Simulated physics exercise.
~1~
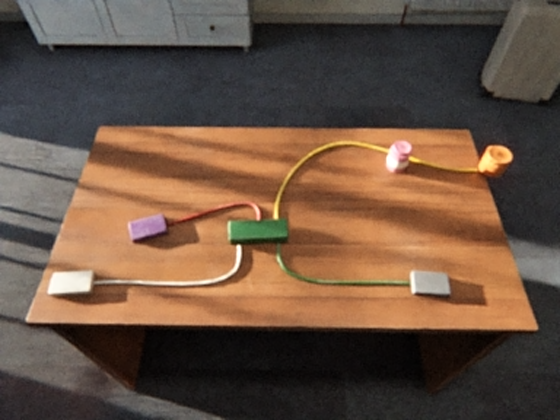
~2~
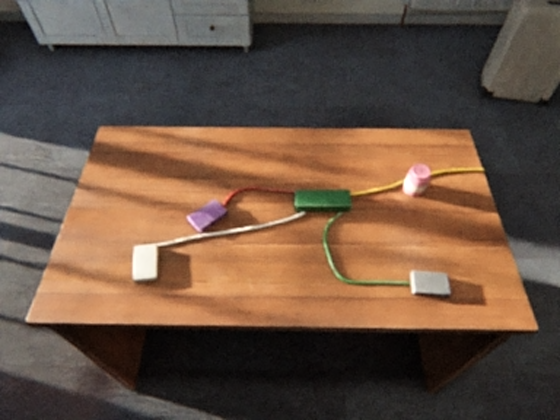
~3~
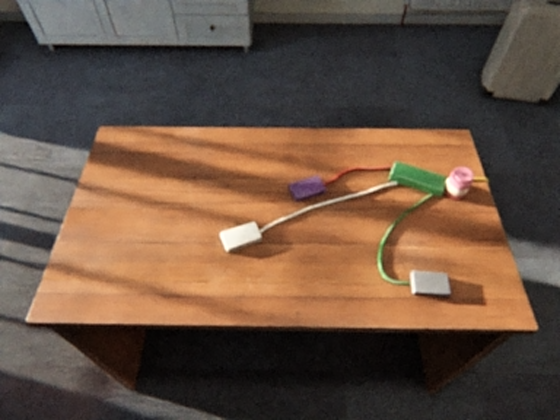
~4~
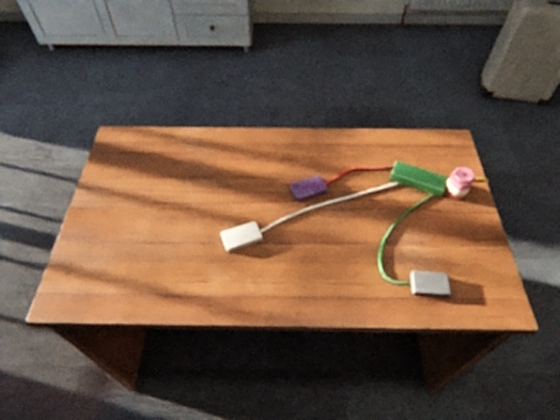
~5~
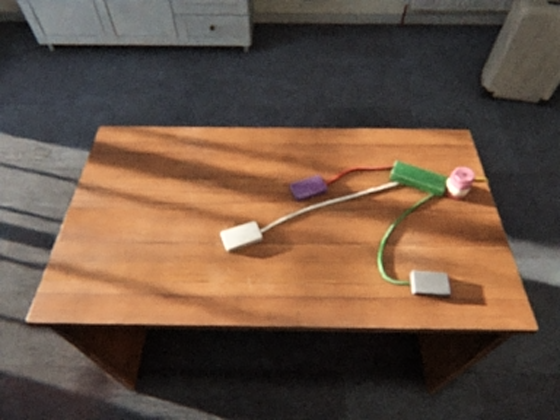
On a wooden table, an orange cylinder dropping off the right edge, dragging the cabled green strip, purple and white blocks rightward.
